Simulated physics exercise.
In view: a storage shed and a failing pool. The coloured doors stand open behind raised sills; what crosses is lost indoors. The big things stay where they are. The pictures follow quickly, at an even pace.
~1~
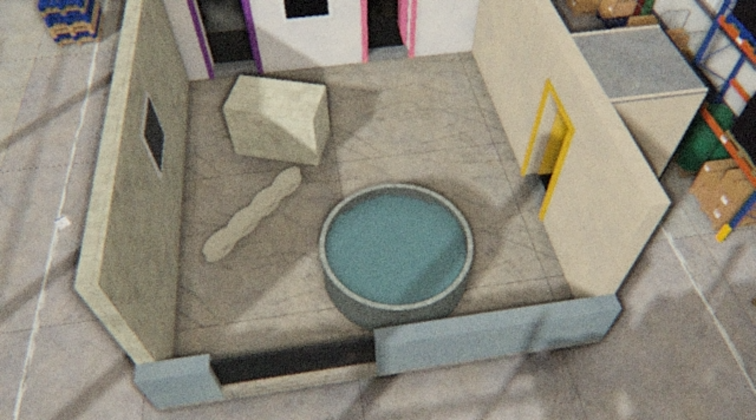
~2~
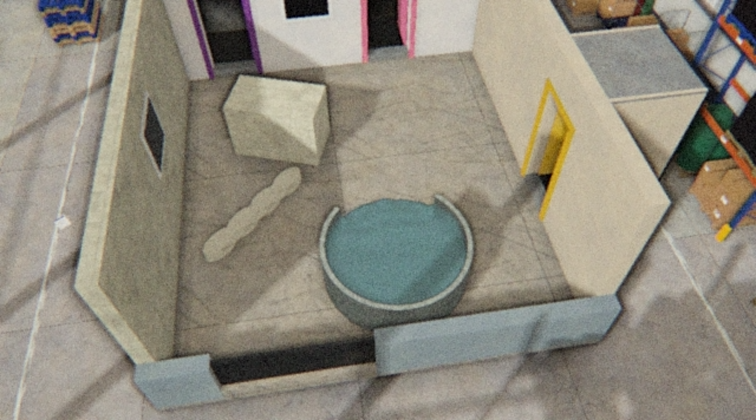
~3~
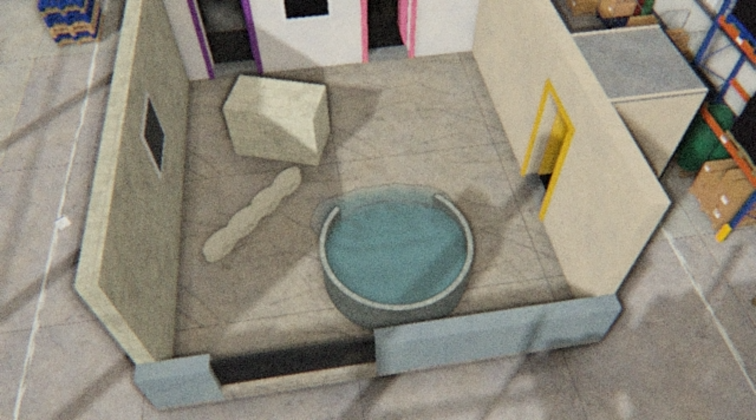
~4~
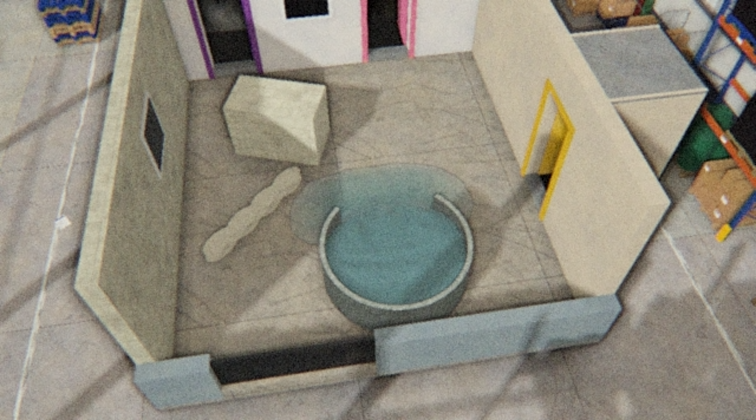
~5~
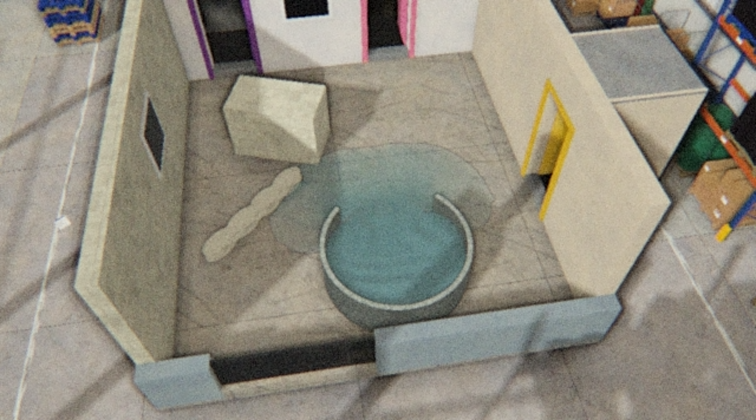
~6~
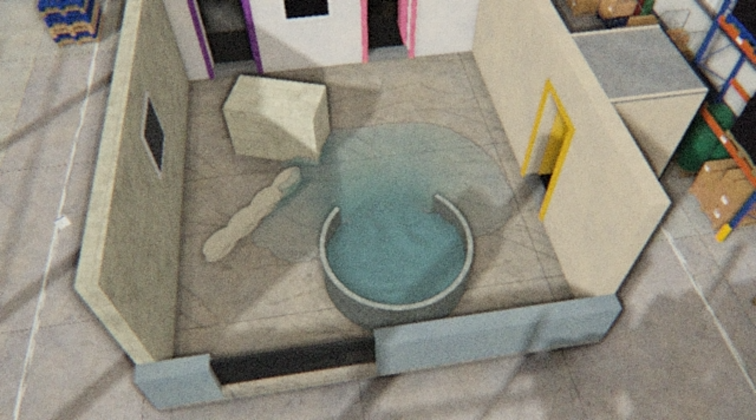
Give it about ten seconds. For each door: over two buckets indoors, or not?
The purple door admits no more than that; the yellow door admits no more than that; the pink door lets in a lot.
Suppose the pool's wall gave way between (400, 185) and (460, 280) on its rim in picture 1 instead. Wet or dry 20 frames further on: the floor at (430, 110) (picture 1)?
There: Under water.
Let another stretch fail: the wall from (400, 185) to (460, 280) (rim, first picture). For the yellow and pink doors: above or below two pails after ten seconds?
One by one: Yellow floods; pink lets less in.
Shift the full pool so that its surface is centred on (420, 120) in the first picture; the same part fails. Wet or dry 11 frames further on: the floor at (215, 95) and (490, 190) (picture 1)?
In that order: Flooded, clear.
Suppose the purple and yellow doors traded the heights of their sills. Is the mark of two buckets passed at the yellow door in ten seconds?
In short: The yellow door is under.
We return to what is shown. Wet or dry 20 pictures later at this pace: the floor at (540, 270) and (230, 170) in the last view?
In that order: Dry, covered.
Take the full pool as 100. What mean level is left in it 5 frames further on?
Close to 54 %.
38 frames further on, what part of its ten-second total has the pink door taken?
Roughly 100 per cent.
A moment on, water covers 45 % of the floor; the purple door not reached, the yellow door wet at the sill, nothing in, the pink door wet at the sill, nothing in.
Next, water covers 60 % of the floor; the purple door not reached, the yellow door wet at the sill, nothing in, the pink door under two buckets in.
Then, water covers 75 % of the floor; the purple door wet at the sill, nothing in, the yellow door wet at the sill, nothing in, the pink door far over two buckets in.
Later, water covers 90 % of the floor; the purple door wet at the sill, nothing in, the yellow door wet at the sill, nothing in, the pink door far over two buckets in.
In the end, water covers 95 % of the floor; the purple door wet at the sill, nothing in, the yellow door wet at the sill, nothing in, the pink door far over two buckets in.
